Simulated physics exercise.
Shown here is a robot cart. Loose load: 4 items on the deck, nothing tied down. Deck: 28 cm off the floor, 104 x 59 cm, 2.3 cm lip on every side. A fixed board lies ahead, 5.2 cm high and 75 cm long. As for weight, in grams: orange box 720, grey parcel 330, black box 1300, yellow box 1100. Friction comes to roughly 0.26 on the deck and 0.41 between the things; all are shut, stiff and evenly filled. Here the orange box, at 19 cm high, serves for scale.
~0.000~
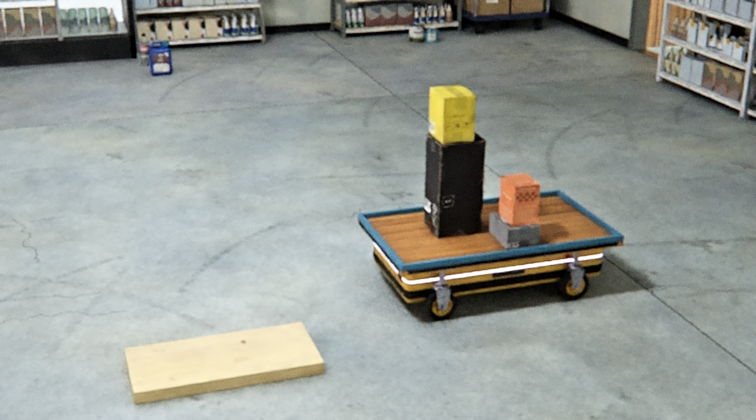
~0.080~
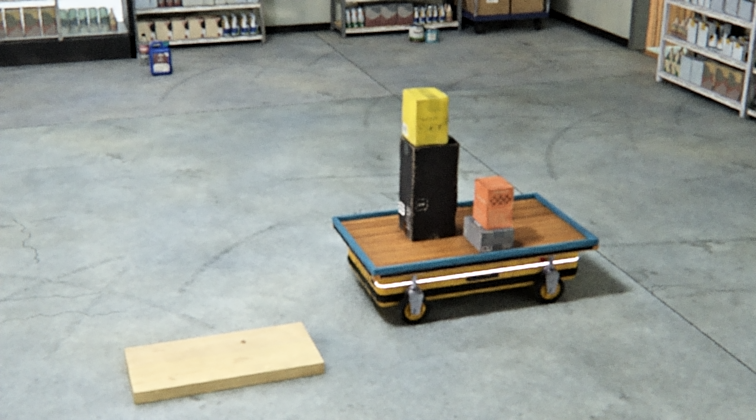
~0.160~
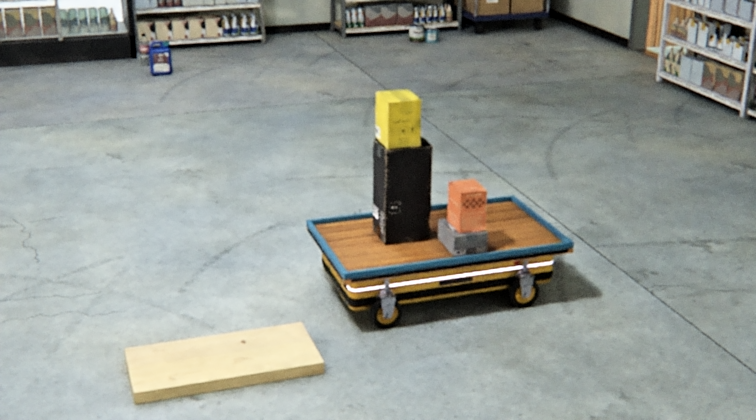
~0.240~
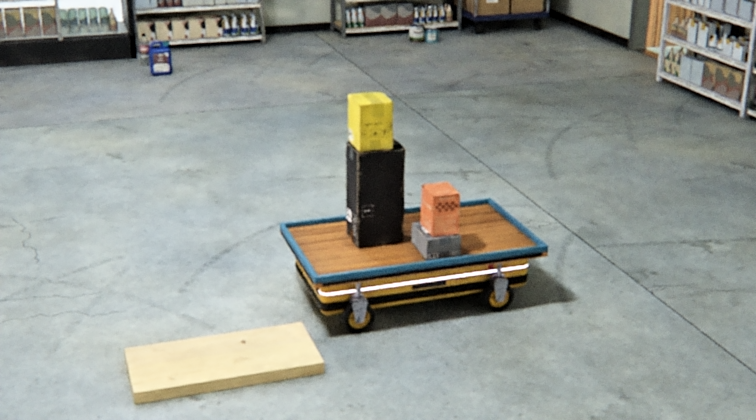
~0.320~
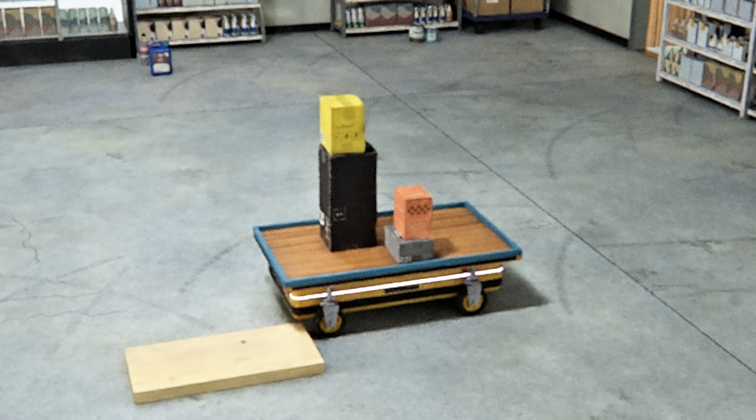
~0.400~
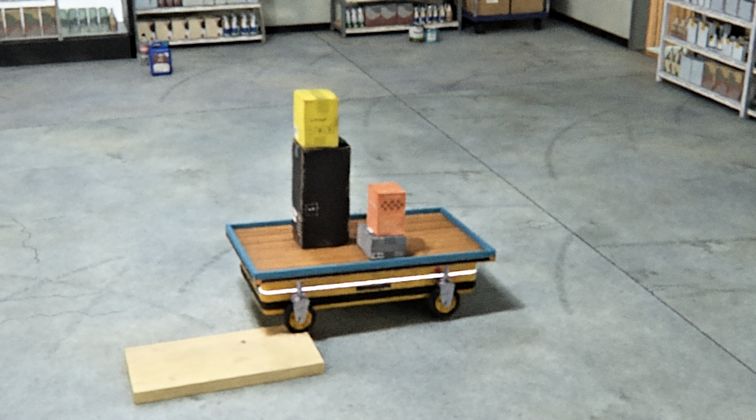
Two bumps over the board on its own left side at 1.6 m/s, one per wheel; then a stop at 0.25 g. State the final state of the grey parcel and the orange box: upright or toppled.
One by one: The grey parcel will keep its balance. The orange box will lose its balance.
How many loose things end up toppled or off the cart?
1.
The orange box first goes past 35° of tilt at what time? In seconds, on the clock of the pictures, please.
Time: Approximately 1.2 s.
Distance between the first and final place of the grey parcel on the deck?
About 2 cm.
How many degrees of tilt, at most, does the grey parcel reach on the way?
Max tilt: Approx. 20°.
By 0.60 s, 96 cm covered; orange box 6 cm from its spot near (321, 214); yellow box tilted 9°; black box tilted 9°.
By 0.90 s, 144 cm covered; orange box tilted 12° near (200, 209); grey parcel tilted 13° near (197, 247); yellow box tilted 9°.
By 1.10 s, 176 cm covered; orange box tilted 13° near (112, 229); grey parcel 2 cm from its spot near (116, 272); yellow box 6 cm from its spot.
By 1.40 s, 224 cm covered; orange box on its side; grey parcel 2 cm from its spot; black box 7 cm from its spot.
When it is over (2.5 s), lying over on the deck, orange box; not toppled but over 10 cm from the start, black box; the other 2 within 10 cm of the start.
